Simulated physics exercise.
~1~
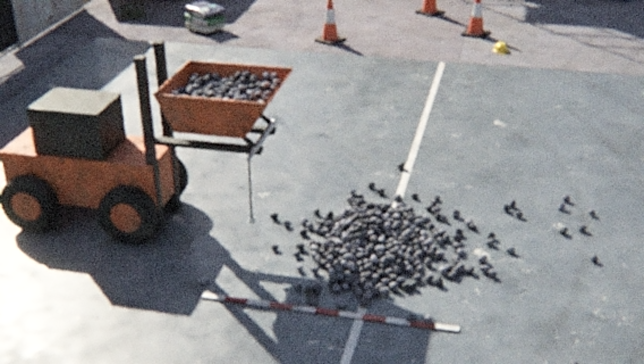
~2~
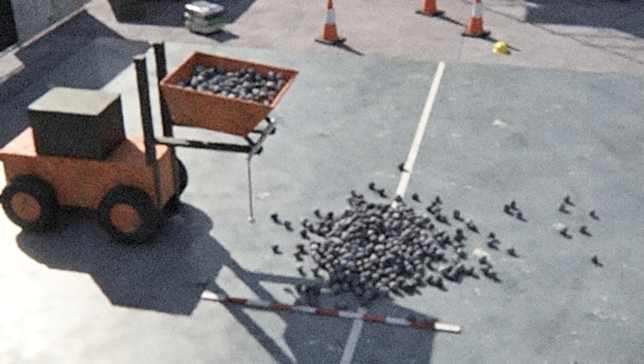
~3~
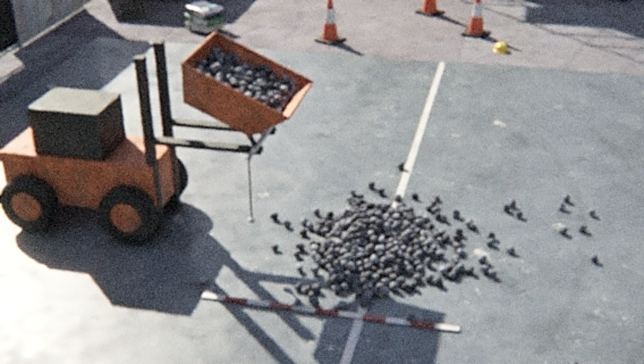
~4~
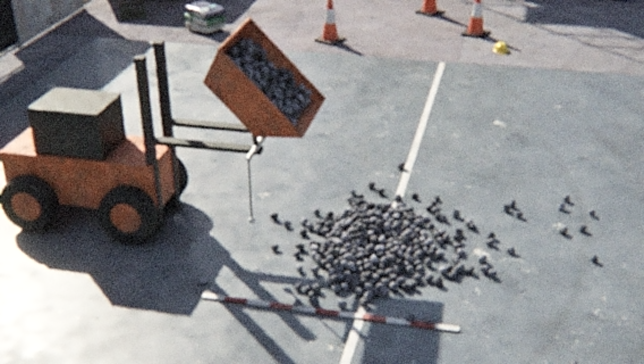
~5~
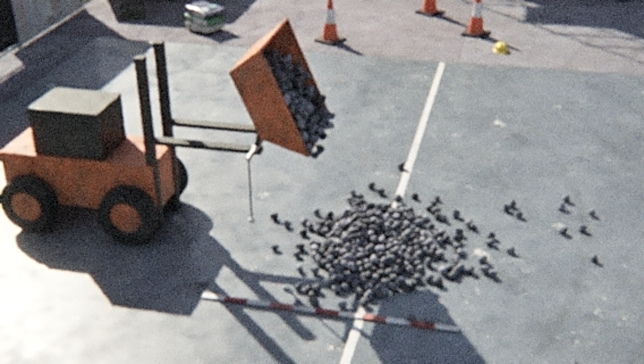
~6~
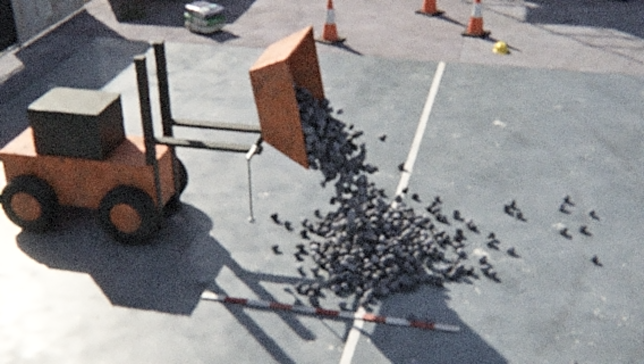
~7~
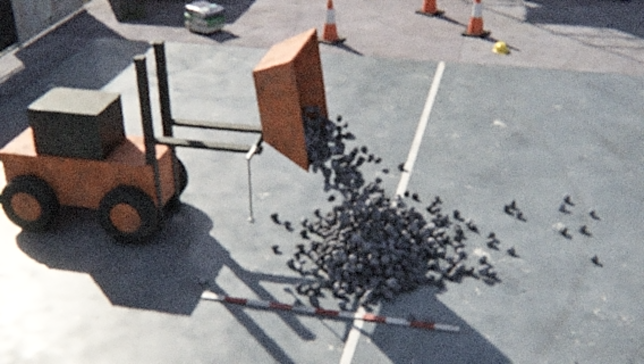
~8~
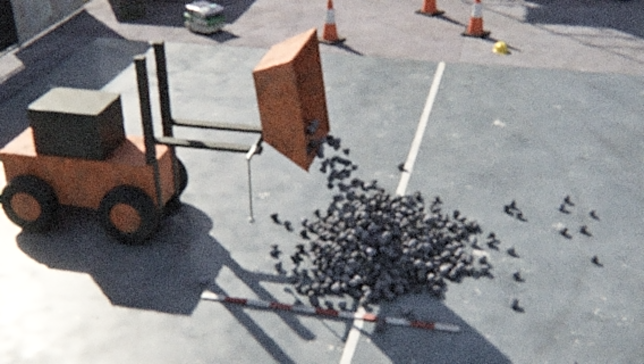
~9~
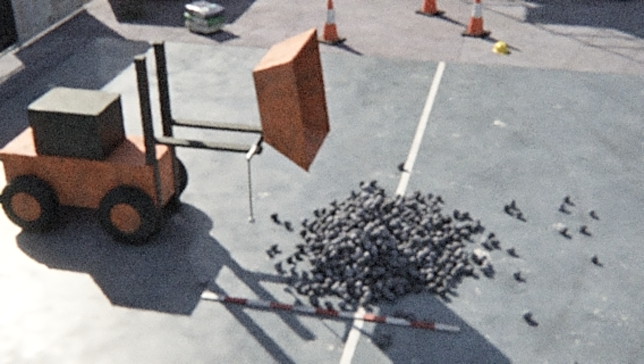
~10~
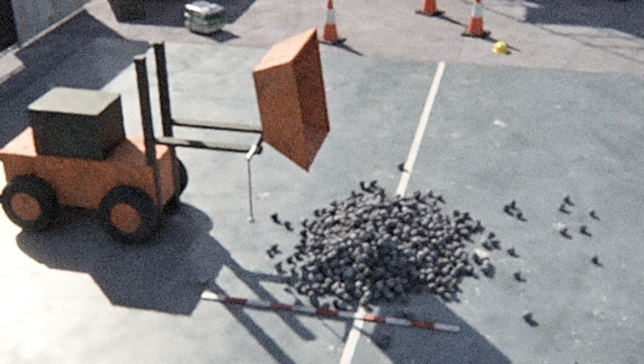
An orange fork truck with a dark box on its back stands at the left of a sunlit grey yard, seen from above, holding up an orange skip of dark rounded stones. To its right, a loose heap already lies across a painted white line, with a red-and-white staff in front and traffic cones behind. The skip tips steadily to the right until it hangs steeply. Its stones slide out, pour onto the old heap and spread, a few rolling away. Finally the emptied skip stays tilted above a larger pile straddling the line.
